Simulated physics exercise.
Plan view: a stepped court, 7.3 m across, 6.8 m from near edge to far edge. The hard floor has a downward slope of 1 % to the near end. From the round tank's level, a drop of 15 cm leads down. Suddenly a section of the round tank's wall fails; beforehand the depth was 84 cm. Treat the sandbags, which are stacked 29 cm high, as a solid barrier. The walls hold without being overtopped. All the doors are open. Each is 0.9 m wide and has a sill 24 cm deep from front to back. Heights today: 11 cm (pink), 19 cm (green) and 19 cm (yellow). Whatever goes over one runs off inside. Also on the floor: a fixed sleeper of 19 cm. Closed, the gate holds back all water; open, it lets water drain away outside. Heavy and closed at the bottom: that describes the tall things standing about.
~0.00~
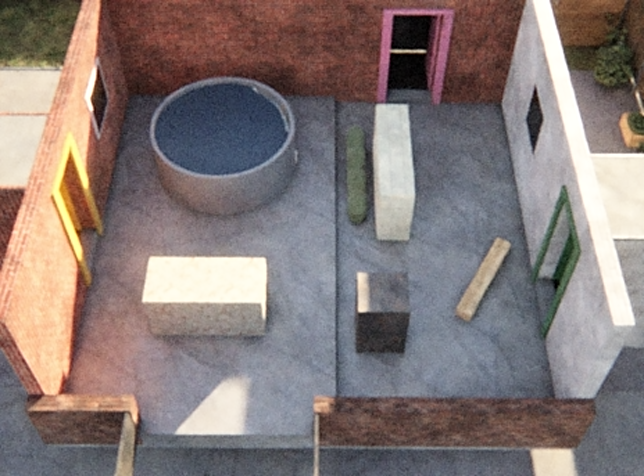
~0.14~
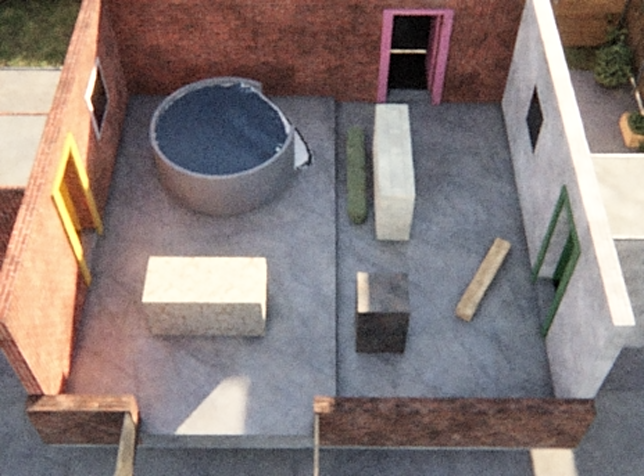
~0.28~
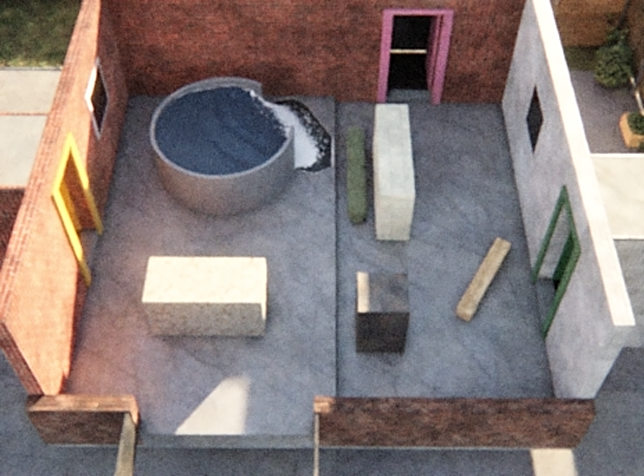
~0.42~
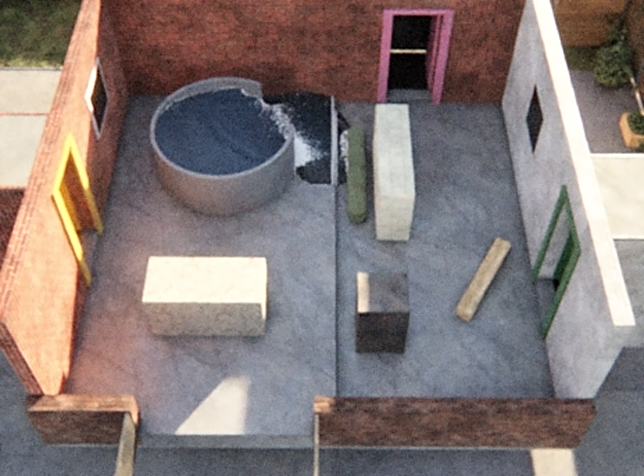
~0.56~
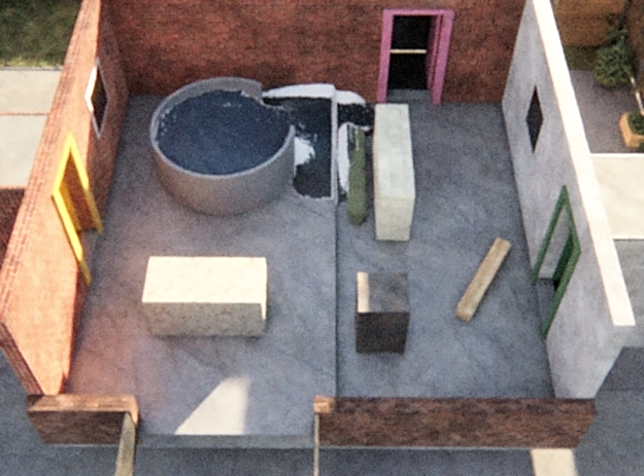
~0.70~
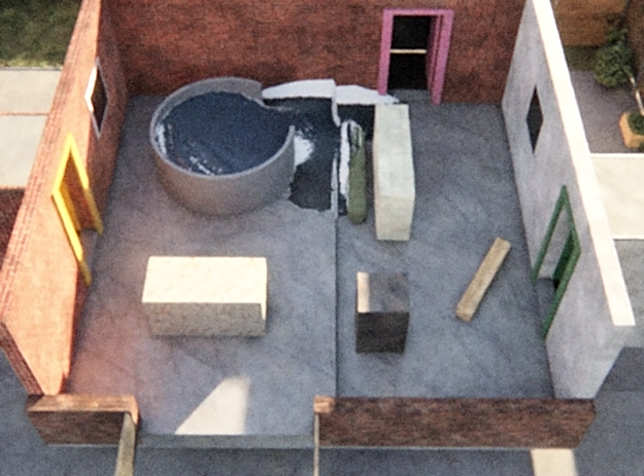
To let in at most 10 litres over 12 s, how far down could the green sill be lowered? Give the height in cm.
Down to roughly 18 cm.
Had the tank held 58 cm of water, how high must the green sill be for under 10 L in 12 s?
Roughly 12.0 cm high.
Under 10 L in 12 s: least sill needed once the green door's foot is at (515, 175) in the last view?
You'd want it roughly 23 cm high.
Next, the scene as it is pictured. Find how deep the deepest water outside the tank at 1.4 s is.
Around 58 centimetres.
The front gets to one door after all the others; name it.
Answer: Yellow.
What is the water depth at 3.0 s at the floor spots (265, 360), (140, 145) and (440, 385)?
That's 0, 0 and 0 cm, in the order given.
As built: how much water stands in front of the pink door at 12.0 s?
Depth: Near 10.5 cm.
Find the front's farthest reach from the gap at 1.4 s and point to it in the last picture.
(498, 107).
After 1.4 s water covers 20 % of the floor, deepest (58 cm) near (351, 106); it has not reached the green door.
After 3.0 s water covers 40 % of the floor, deepest (40 cm) near (502, 127); 7 cm at the green door, 0 litres in over its 19 cm sill.
After 12.0 s water covers 85 % of the floor, deepest (20 cm) near (420, 424); 14 cm at the green door, 6 litres in over its 19 cm sill.
At the green door as built, the water arrived by 2.6 s and peaked near 22 cm at 8.6 s.
Run again over the same 12 s with other heights there, 39 litres in over 14.5 cm, 4 litres over 19.5 cm. The limit of 10 litres is kept from about 18 cm up.
